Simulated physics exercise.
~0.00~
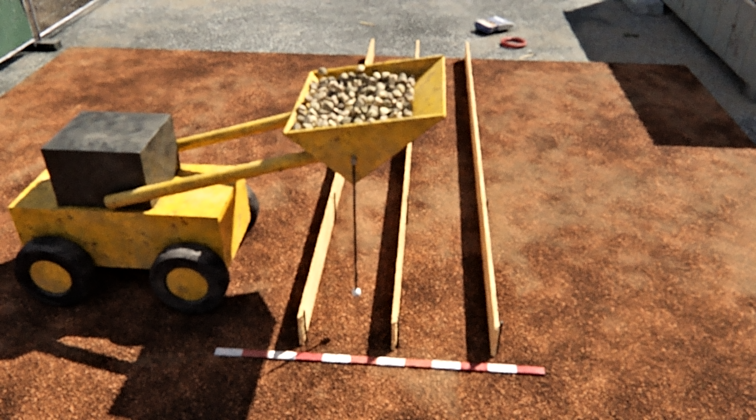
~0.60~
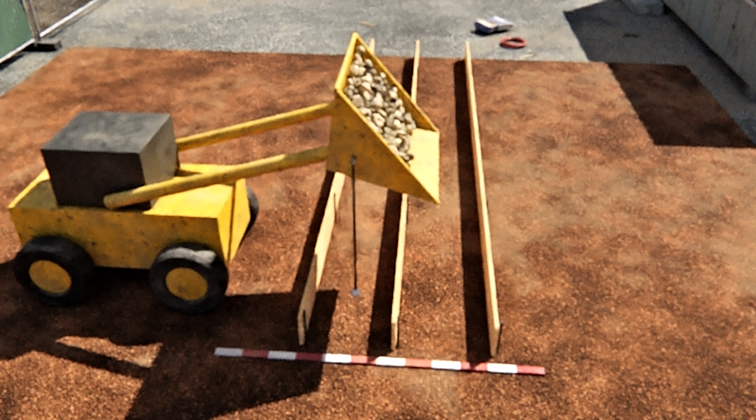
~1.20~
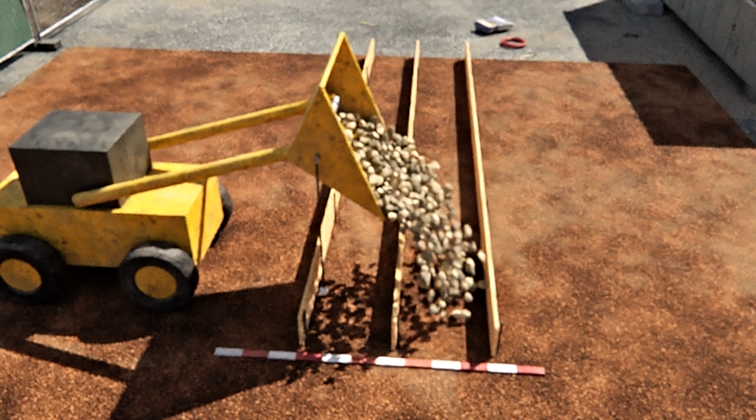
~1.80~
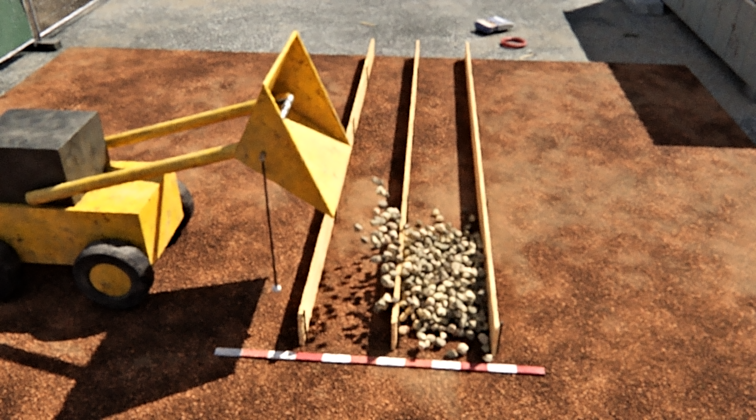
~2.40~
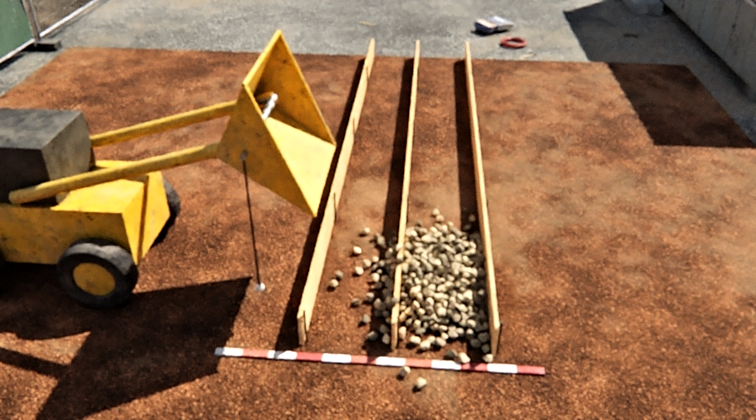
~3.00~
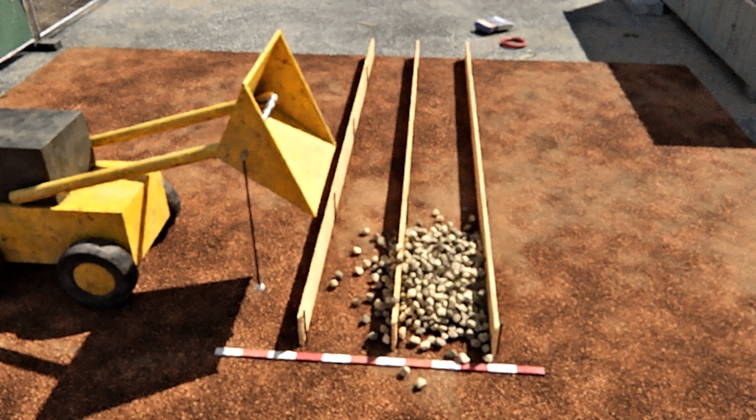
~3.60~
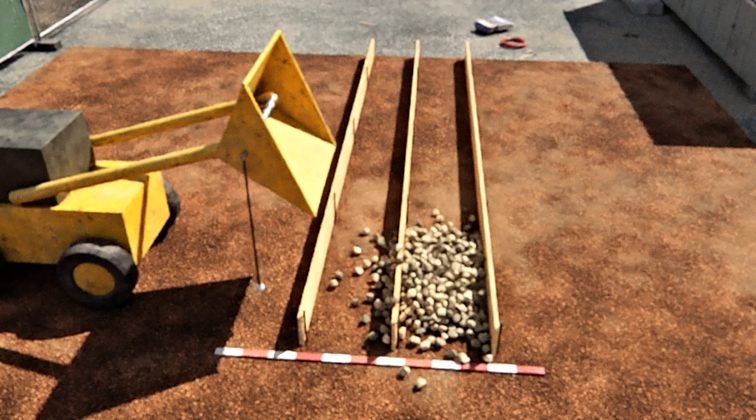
On a patch of reddish-brown ground, a yellow loader tips its raised bucket of pale stones over three long boards while backing left, and the stones pour out, most settling in the far bay and some in the near bay, leaving the bucket empty and still.
